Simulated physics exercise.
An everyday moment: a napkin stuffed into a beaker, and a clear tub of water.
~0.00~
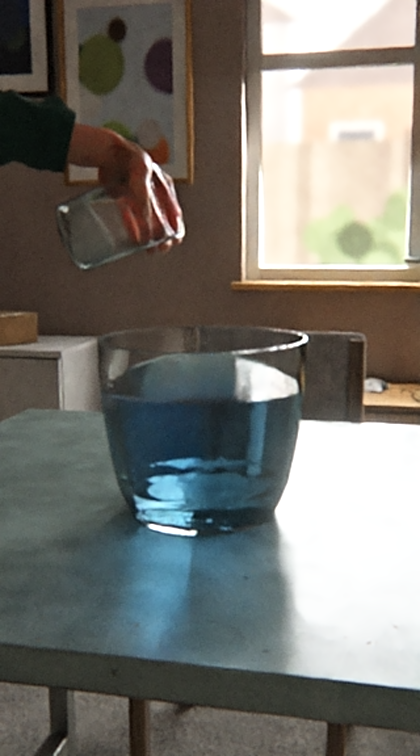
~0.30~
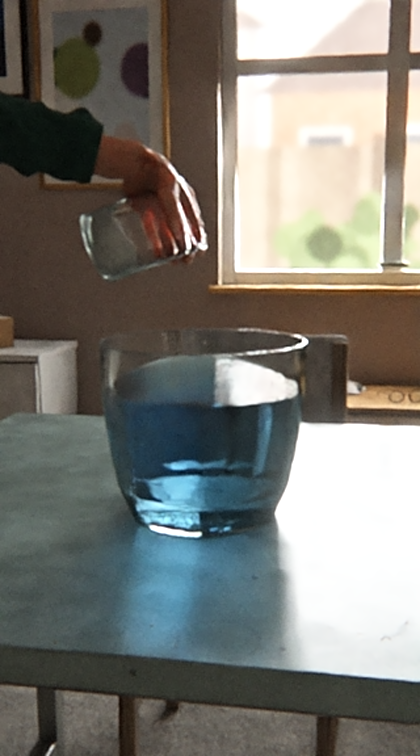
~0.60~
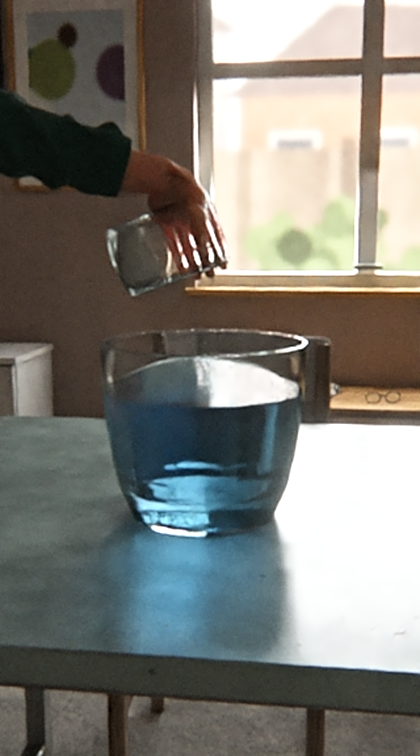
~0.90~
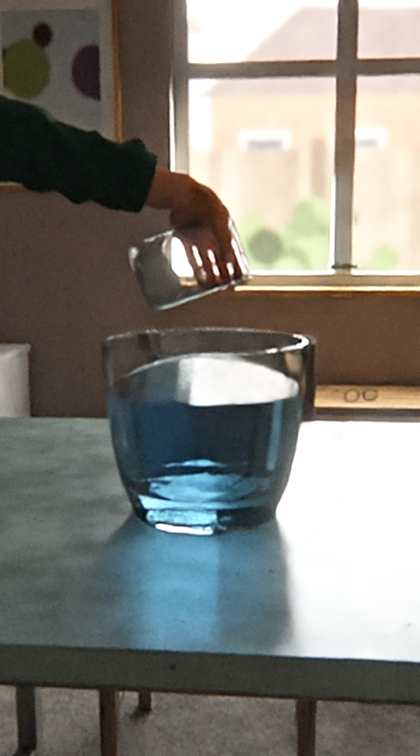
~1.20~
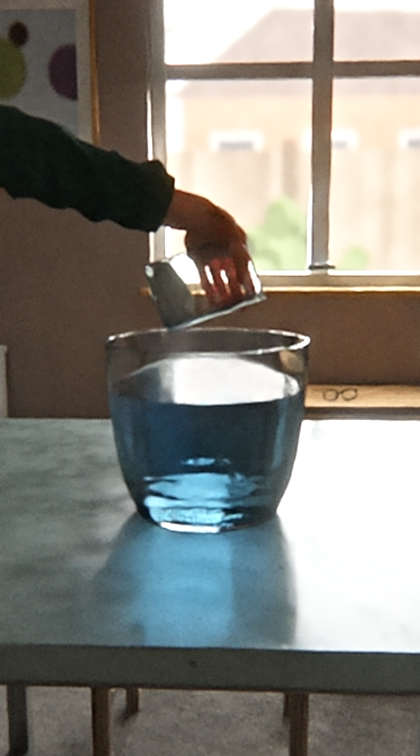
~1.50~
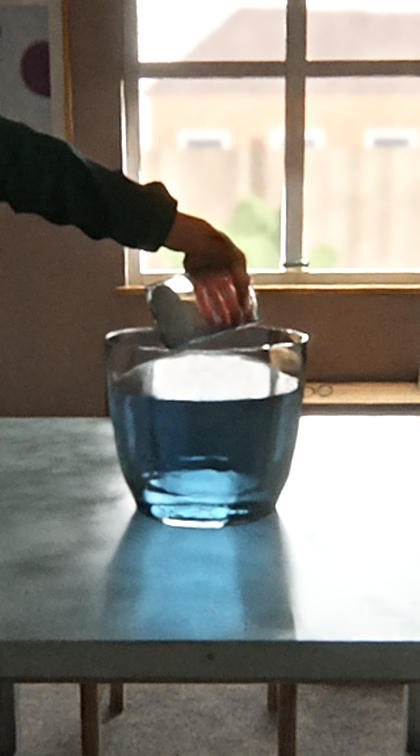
A glass beaker, held on its side by a hand in a dark green sleeve, moved down and to the right over a clear tub of bluish water until it was just above the surface.
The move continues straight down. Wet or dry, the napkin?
The napkin is flooded.
By 2.0 s, the beaker enters the water.
By 2.6 s, water pours in as the air escapes.
By 4.0 s, the beaker is under, flooded, and the napkin is wet.
